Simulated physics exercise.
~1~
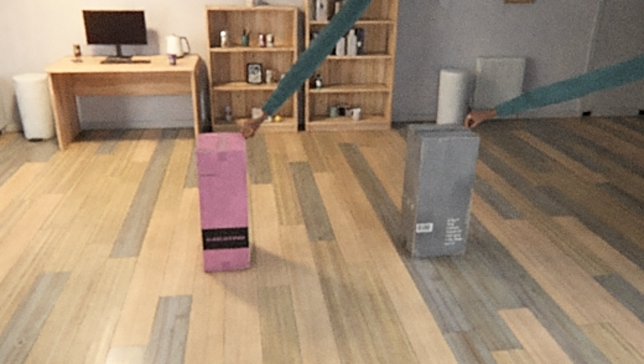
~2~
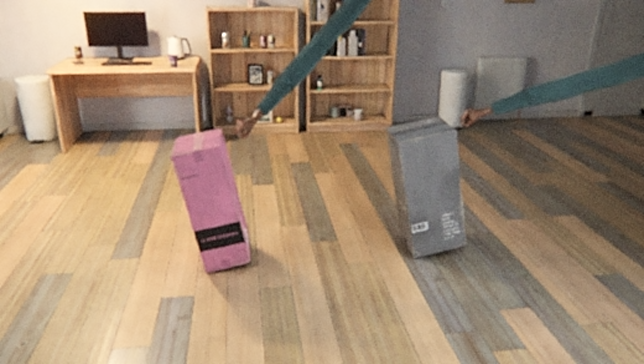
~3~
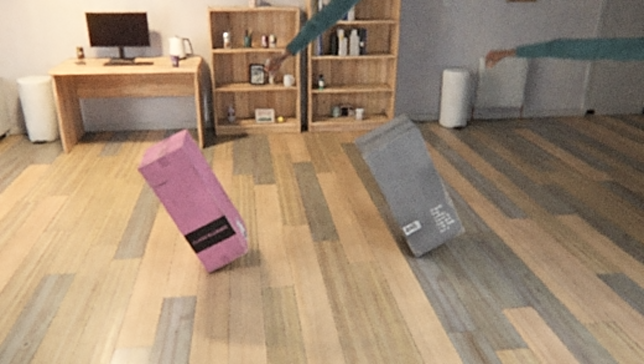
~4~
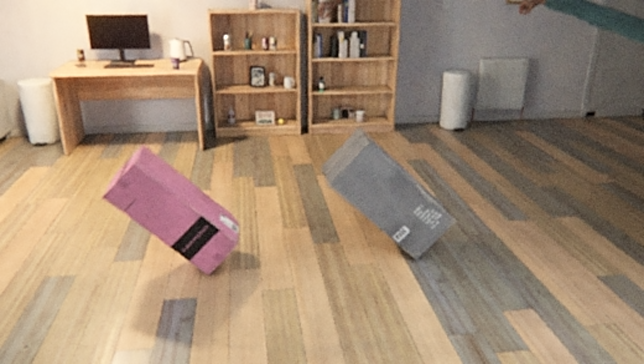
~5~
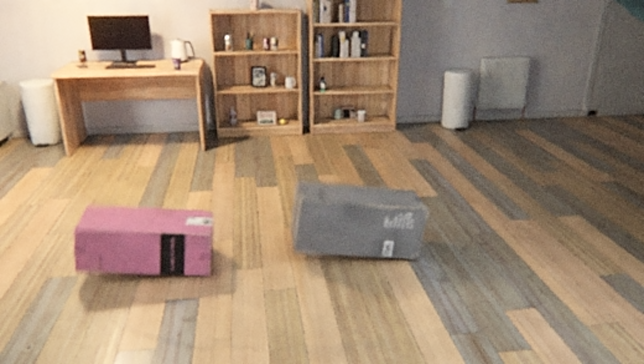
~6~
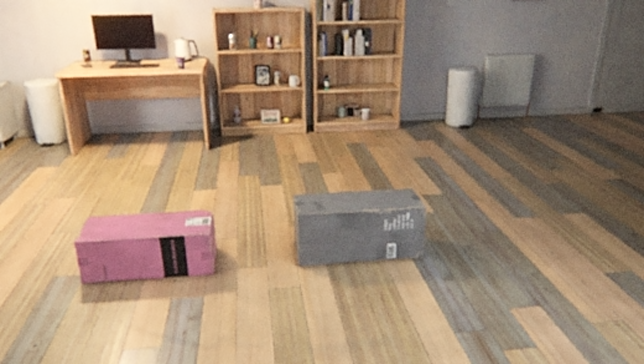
A pink box and a grey box stand upright, pink left and grey right, on a wood-plank floor in a room seen from slightly above by a gently swaying camera. Behind them are a desk with a monitor, two wooden shelves and white cylindrical bins. Two teal-sleeved arms reach in from the right, a hand near the top of each box, and both boxes begin leaning left. The hands let go and draw back out of view as the boxes tip further, balanced on their lower edges. Both topple left and end lying on their sides.
